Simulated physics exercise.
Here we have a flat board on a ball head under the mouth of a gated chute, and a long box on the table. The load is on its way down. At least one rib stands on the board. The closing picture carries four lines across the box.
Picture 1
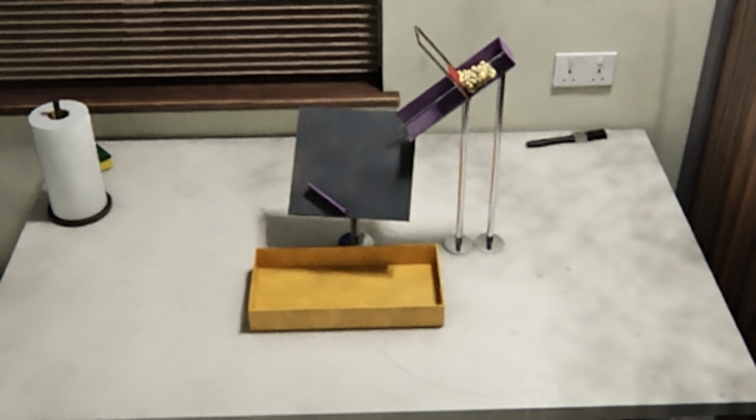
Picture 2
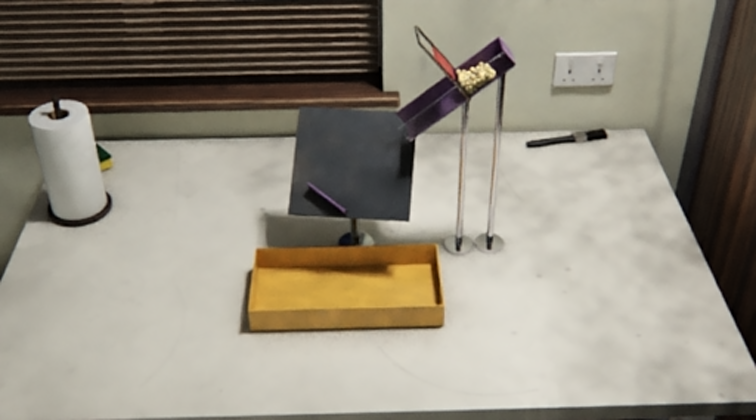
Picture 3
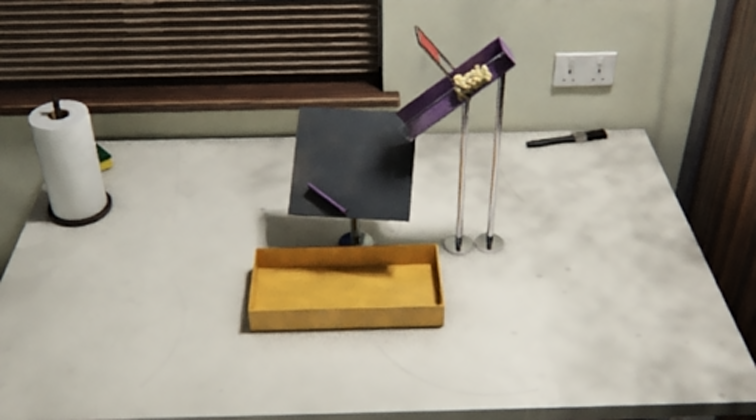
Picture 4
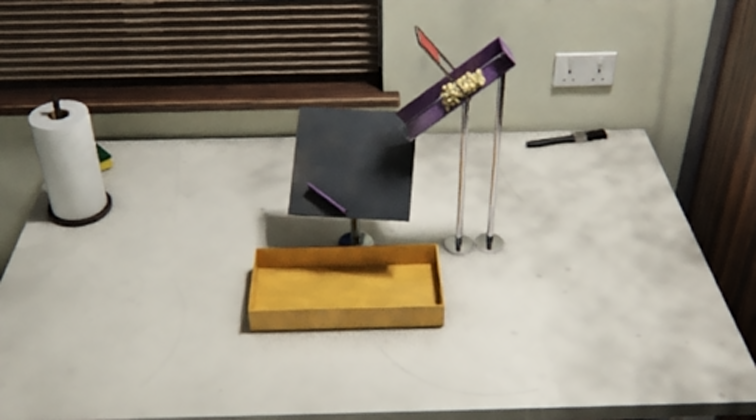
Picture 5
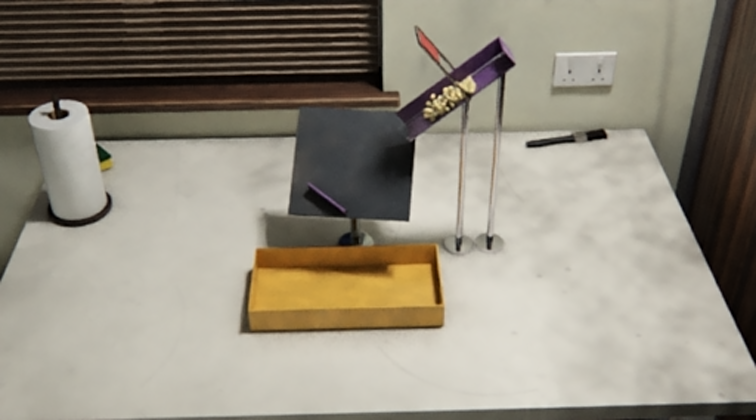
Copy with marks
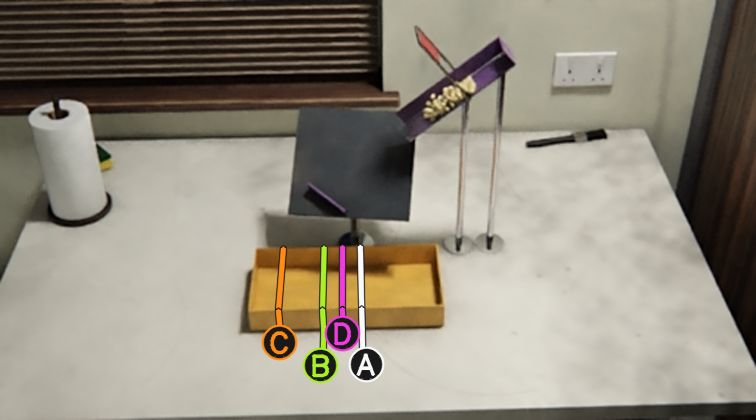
On a pale tabletop, a red gate swung up on a raised purple chute, and a clump of pale beans slid partway down the slope toward a tilted dark board above an empty yellow box.
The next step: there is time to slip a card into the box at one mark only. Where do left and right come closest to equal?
A works best here.
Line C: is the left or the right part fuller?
More lands on the right.
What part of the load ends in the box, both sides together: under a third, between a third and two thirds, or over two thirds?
About that: Over two thirds.
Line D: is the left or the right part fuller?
The right side.
On the marked copy, line A crosses the front rim at (361, 307); line B crosses the front rim at (322, 308); line C crosses the front rim at (278, 309); line D crosses the front rim at (342, 308).
With A, of what is caught, close to half on the left of the divider, close to half on the right.
With B, of what is caught, only a few on the left of the divider, all but a few on the right.
With C, of what is caught, none at all on the left of the divider, the whole lot on the right.
With D, of what is caught, a small share on the left of the divider, the bulk on the right.
